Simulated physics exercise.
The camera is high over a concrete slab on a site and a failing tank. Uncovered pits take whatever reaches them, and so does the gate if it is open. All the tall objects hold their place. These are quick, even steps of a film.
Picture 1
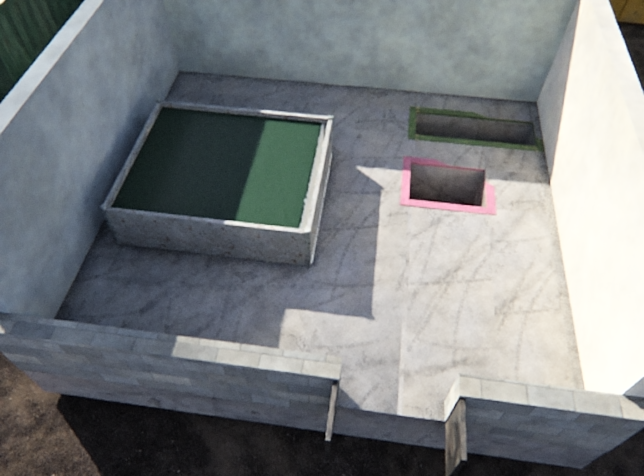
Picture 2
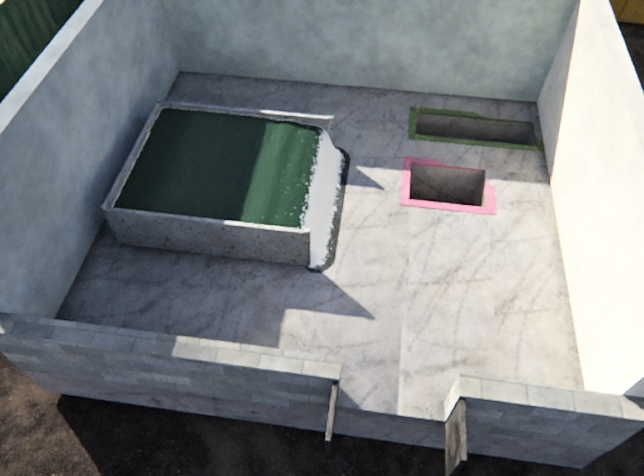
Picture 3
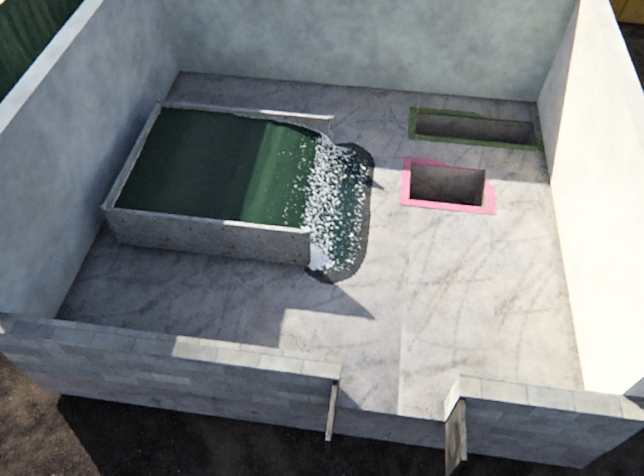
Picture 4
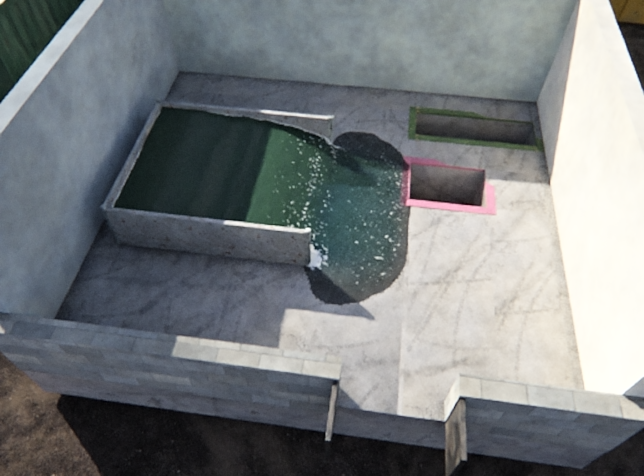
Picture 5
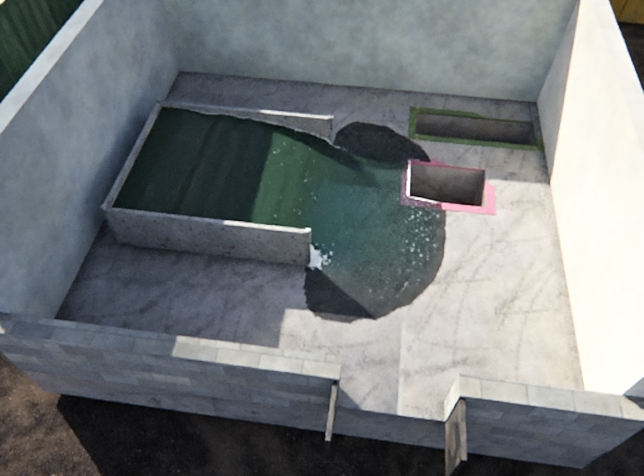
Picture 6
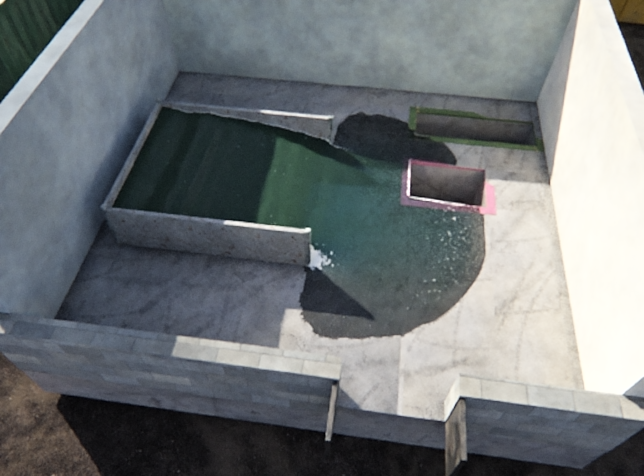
At first, dark green water sits still in a raised tank on a walled, pale concrete slab. Then the tank's right side gives way and water pours out in a white, foaming rush. It spreads rightward and toward the viewer in a widening dark pool, passing around the pink-edged opening as the tank's level drops.
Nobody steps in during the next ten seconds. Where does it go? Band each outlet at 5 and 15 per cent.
In the end: The gate takes between 5 and 15 %; the pink pit takes more than 15 %; the green pit takes more than 15 %.
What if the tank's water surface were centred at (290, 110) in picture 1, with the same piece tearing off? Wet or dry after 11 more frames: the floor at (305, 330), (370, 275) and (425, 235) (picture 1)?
As listed: No water, clear, awash.
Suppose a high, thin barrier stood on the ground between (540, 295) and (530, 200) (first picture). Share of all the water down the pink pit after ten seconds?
Parts in a hundred: Pink 40.
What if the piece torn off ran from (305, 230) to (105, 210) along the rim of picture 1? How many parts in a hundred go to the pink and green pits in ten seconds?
In per cent: Pink 12, green 14.
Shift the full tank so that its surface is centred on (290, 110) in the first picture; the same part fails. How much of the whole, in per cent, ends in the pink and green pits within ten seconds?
Per cent: Pink 40, green 40.
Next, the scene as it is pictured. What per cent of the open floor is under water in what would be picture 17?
About 45 per cent.
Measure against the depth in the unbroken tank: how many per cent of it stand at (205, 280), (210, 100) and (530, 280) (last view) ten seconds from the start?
Roughly 12, 2 and 8 per cent, in turn.
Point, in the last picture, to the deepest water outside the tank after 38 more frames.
Around (42, 345).
A moment on, water covers 40 % of the floor; the gate 0 %, the pink pit 6 %, the green pit 1 %.
Next, water covers 45 % of the floor; the gate 0 %, the pink pit 13 %, the green pit 3 %.
Then, water covers 50 % of the floor; the gate 1 %, the pink pit 21 %, the green pit 8 %.
Later, water covers 70 % of the floor; the gate 4 %, the pink pit 29 %, the green pit 15 %.
In the end, water covers 70 % of the floor; the gate 8 %, the pink pit 35 %, the green pit 20 %.
